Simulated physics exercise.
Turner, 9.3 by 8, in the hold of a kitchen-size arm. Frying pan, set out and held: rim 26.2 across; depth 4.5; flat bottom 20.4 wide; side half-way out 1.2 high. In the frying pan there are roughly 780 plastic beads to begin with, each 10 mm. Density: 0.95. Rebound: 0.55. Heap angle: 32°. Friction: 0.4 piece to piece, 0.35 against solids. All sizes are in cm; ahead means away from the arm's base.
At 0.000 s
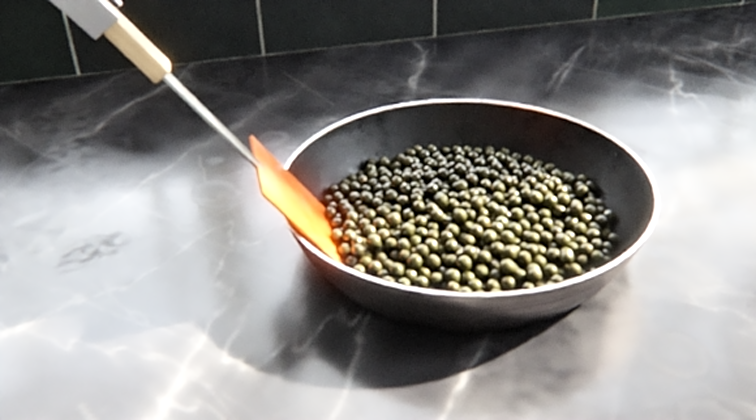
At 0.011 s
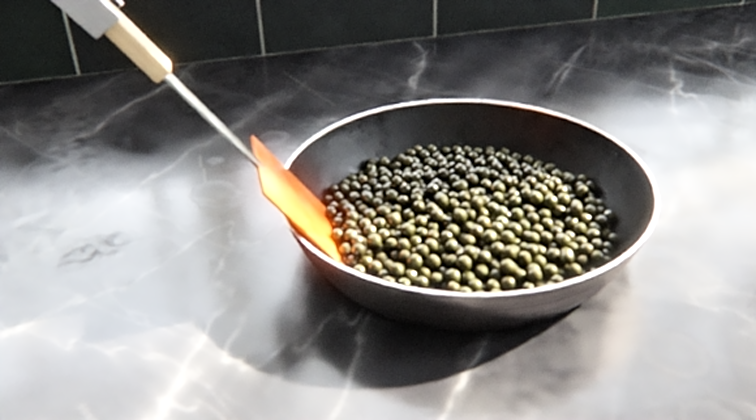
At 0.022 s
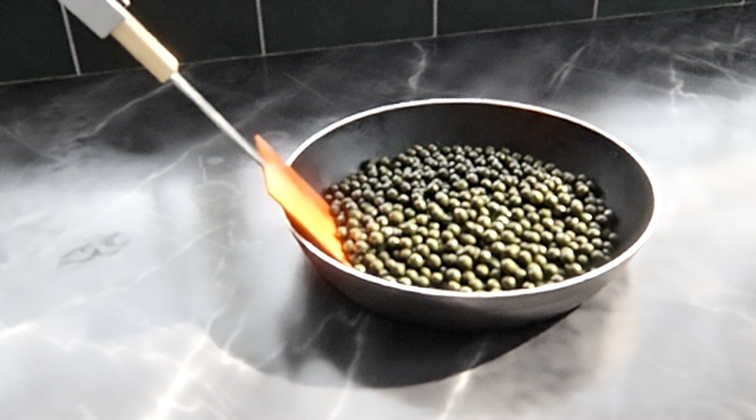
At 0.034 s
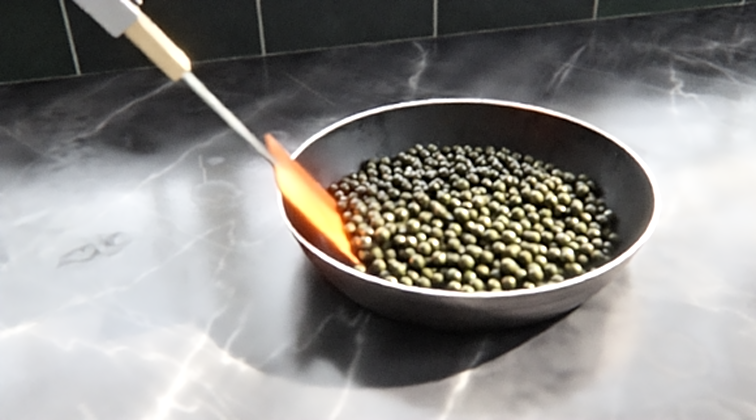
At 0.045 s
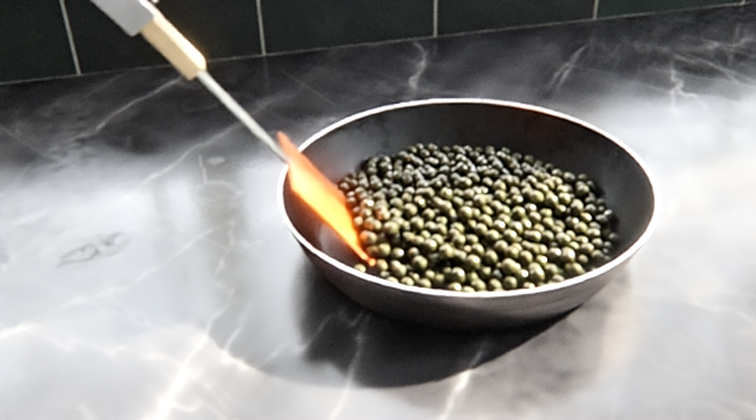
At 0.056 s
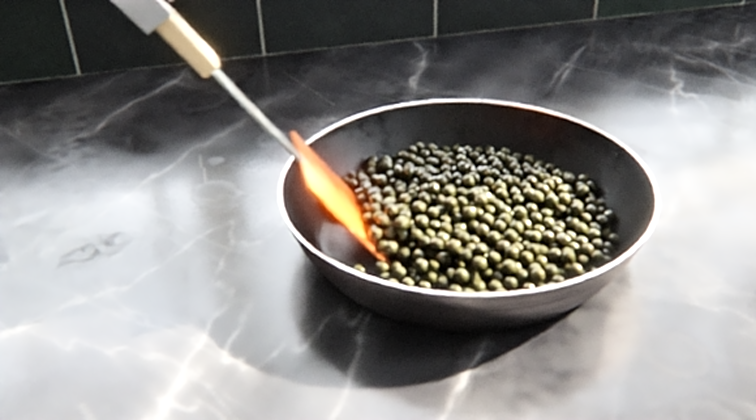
An orange turner rested at the left side of a dark frying pan full of small green beads, then slid slowly a short way right, pushing the nearest beads inward and baring some of the pan.
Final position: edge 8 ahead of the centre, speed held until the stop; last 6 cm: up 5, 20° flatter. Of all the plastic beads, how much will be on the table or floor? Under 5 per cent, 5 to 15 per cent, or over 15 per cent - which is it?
It is 5 to 15 per cent.
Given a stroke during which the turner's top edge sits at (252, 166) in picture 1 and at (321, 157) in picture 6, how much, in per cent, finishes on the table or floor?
Close to 15 in a hundred.
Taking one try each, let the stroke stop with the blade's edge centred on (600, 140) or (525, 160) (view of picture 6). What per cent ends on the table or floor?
I'd say roughly 15 per cent, then roughly 5 per cent.
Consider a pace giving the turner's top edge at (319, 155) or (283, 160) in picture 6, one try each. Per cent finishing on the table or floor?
That comes to about 15 and about 0 percent, in that order.
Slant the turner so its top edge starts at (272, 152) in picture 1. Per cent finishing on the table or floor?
Near 10 in a hundred.
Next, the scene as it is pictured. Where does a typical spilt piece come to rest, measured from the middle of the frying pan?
The answer is around 32 cm.
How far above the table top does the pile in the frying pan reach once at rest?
Height at the end: Around 5.0 cm.
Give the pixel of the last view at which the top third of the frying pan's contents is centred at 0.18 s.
I'd put it close to (527, 191).
By 0.12 s, sloping 55°, highest piece 6 above the table; 783 in the frying pan.
By 0.18 s, sloping 49°, highest piece 7 above the table; 783 in the frying pan.
By 0.41 s, sloping 35°, highest piece 6 above the table; 711 in the frying pan, 71 on the table or floor, 1 on the blade or in flight.
By 1.47 s, sloping 35°, highest piece 5 above the table; 711 in the frying pan, 72 on the table or floor.
Final count, 711 in the frying pan, 72 on the table or floor. That is 9 % on the table or floor.
